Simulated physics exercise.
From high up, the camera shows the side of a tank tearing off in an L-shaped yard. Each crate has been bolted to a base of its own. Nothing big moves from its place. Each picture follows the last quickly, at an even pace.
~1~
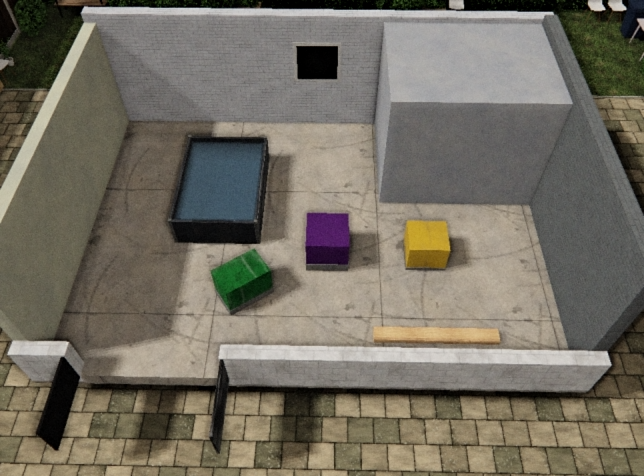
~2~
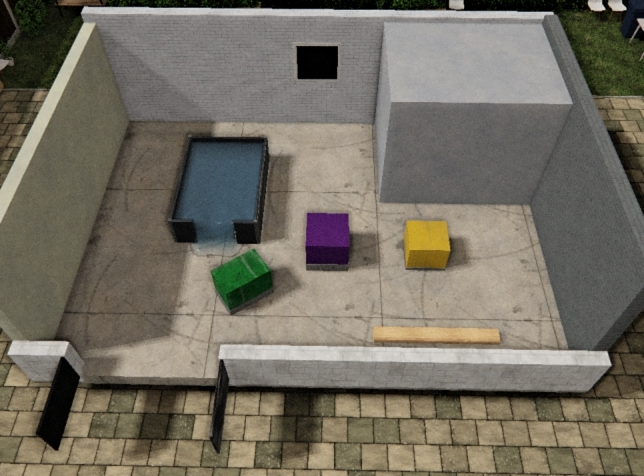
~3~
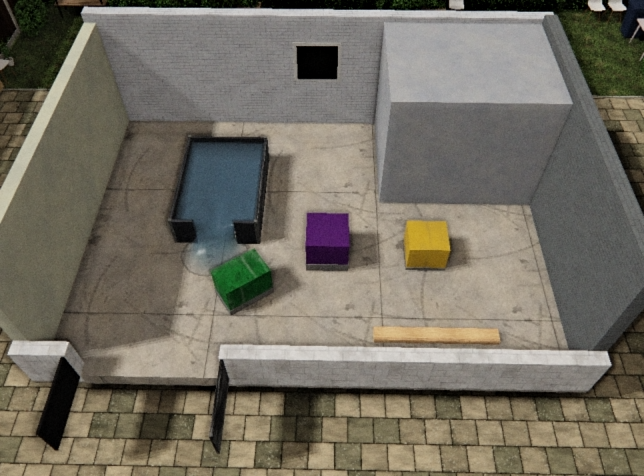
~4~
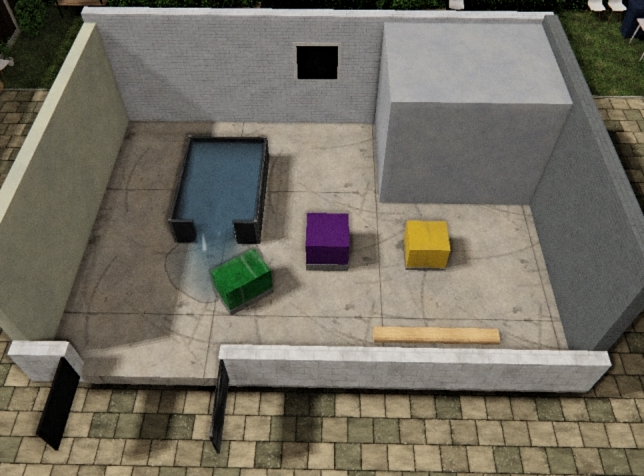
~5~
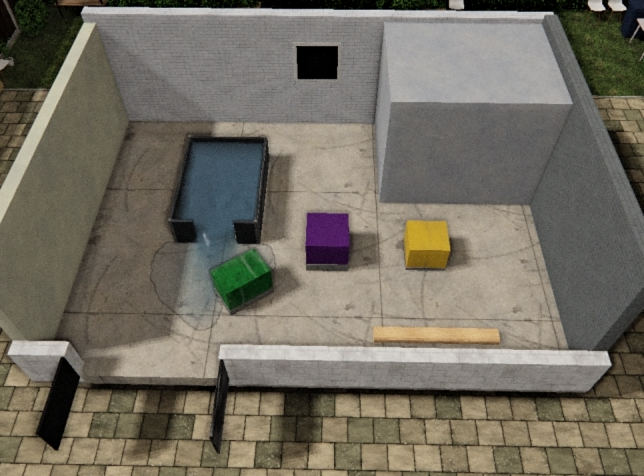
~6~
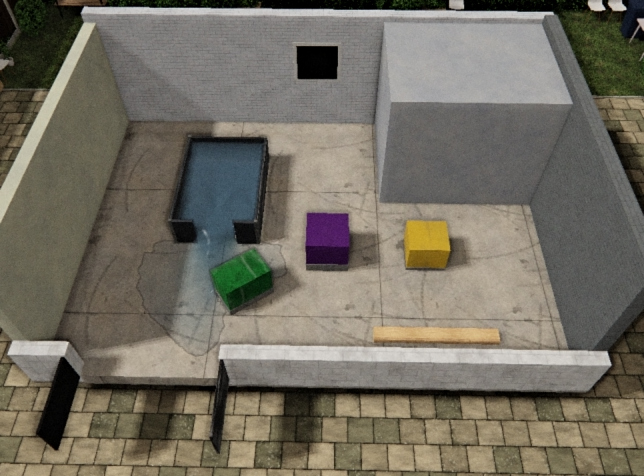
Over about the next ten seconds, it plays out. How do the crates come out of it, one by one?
In the end the green crate is caught by the water; the yellow crate is safe from the water; the purple crate is safe from the water.
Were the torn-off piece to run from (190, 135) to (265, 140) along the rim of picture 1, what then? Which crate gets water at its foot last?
It's the one in green.
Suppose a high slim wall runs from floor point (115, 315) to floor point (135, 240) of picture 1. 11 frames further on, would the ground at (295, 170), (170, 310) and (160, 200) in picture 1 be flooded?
As listed: No water, under water, clear.
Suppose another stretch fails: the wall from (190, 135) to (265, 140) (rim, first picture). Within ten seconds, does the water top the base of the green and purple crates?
My take: The green one stays clear, while the purple one stays clear.
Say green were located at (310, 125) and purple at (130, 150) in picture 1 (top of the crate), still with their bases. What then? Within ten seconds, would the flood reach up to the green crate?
The green crate is untouched.
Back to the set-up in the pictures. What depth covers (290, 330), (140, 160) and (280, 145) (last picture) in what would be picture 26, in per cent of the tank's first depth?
Going in order, that's 0, 0 and 0 %.
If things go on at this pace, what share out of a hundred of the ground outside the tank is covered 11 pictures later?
Around 20 percent, give or take.
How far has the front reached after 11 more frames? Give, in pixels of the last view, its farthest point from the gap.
The front tops out at about (47, 361).
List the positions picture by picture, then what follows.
The first picture shows still water in the open tank at (221, 180).
In the second picture, water pours out at (217, 236) and has run to (197, 252).
In the third picture, water pours out at (217, 236) and has run to (202, 272).
In the fourth picture, the front is at (198, 297), out from the gap at (217, 236).
In the fifth picture, water pours out at (217, 235) and has run to (197, 323).
In the sixth picture, water pours out at (217, 235) and has run to a hidden place.
A moment on, water covers 15 % of the floor; the green crate water round its plinth, the yellow crate not reached, the purple crate water round its plinth.
Next, water covers 20 % of the floor; the green crate water round its plinth, the yellow crate not reached, the purple crate water round its plinth.
Then, water covers 25 % of the floor; the green crate water round its plinth, the yellow crate not reached, the purple crate water round its plinth.
Later, water covers 45 % of the floor; the green crate water round its plinth, the yellow crate not reached, the purple crate water round its plinth.
In the end, water covers 55 % of the floor; the green crate was topped, the yellow crate stayed above the water, the purple crate stayed above the water.
